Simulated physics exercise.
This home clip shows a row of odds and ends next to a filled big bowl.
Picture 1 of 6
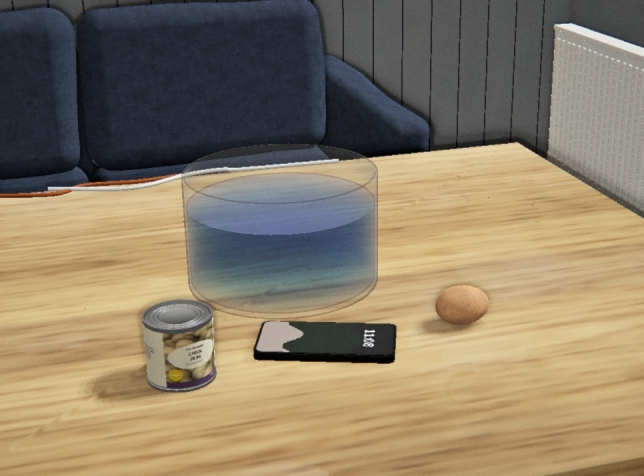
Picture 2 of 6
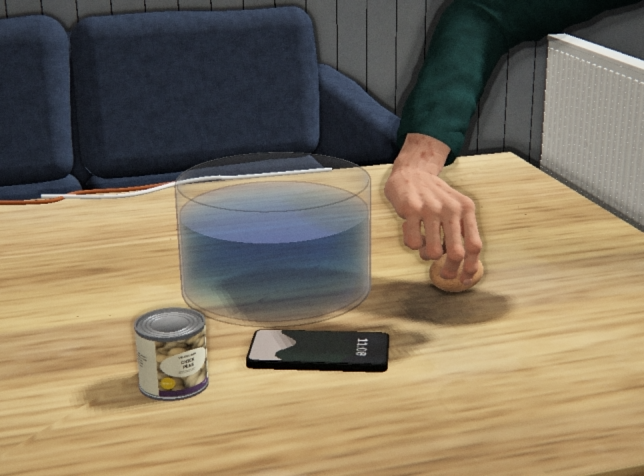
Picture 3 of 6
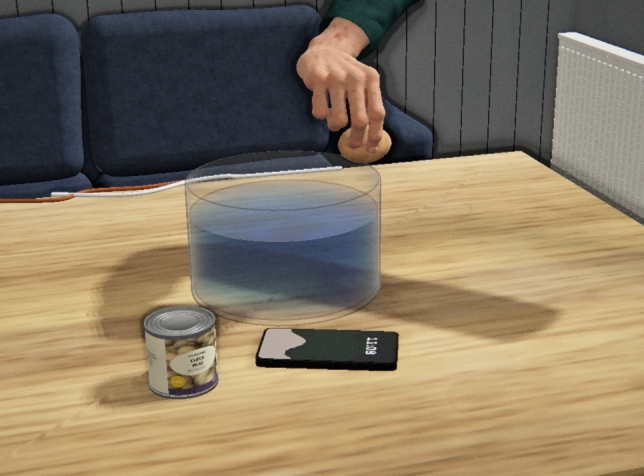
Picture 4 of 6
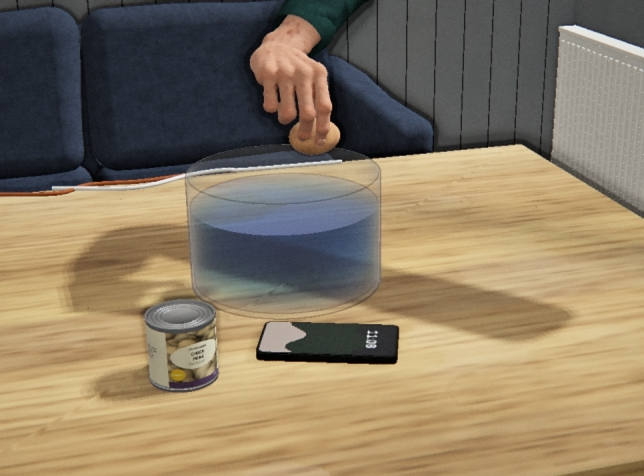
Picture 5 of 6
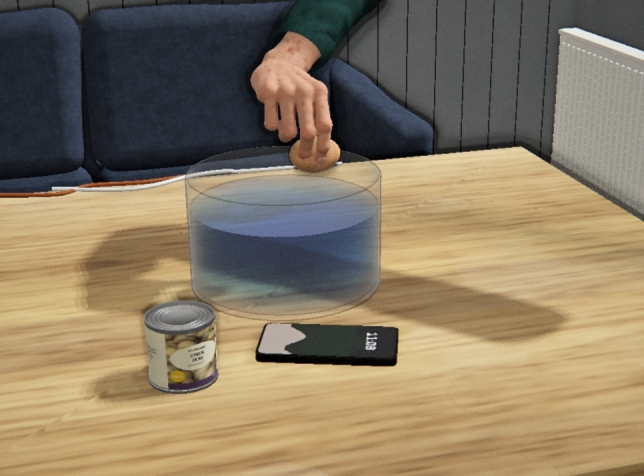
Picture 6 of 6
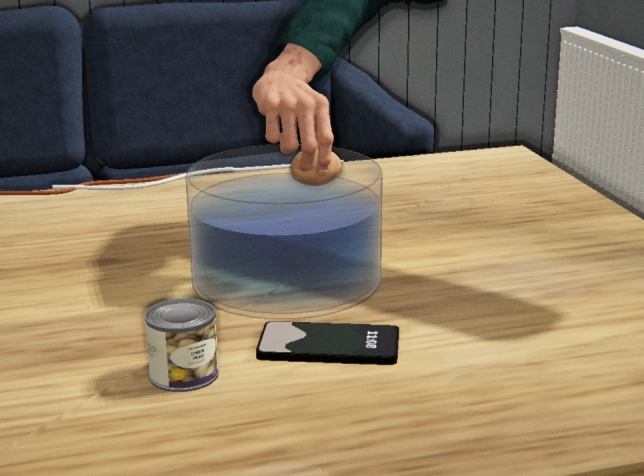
A hand in a dark green sleeve reaches in from the back right of a pale wooden table, seen from slightly above, with a blue sofa and white radiator behind. A clear bowl of bluish water stands mid-table, a tin at front left, a dark phone in front and a brown egg to the right. The hand lifts the egg, carries it left above the bowl and lowers it close to the water, while the view shifts slightly.
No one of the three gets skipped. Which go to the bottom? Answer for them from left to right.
On the left it goes down, in the middle it goes down, on the right it goes down.
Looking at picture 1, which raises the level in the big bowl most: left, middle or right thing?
The left-hand piece.
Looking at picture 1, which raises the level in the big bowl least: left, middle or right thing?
The rightmost item.
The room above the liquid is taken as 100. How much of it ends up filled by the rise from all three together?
About 30 in a hundred.
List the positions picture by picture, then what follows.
The row from the left; tin of food (179, 345); phone (326, 342); egg (463, 305), in the first picture.
A hand picks up the egg; egg (457, 272); phone (319, 350), in the second picture.
It is carried over; egg (365, 144); tin of food (181, 351), in the third picture.
It is above the big bowl; egg (315, 136); phone (329, 343), in the fourth picture.
It comes down; egg (315, 154); tin of food (181, 346), in the fifth picture.
It is just over the surface; tin of food (182, 344); phone (329, 343); egg (316, 166), in the sixth picture.
Next, the egg sinks.
After that, the phone sinks.
Finally, the tin of food sinks; afloat, none of them.
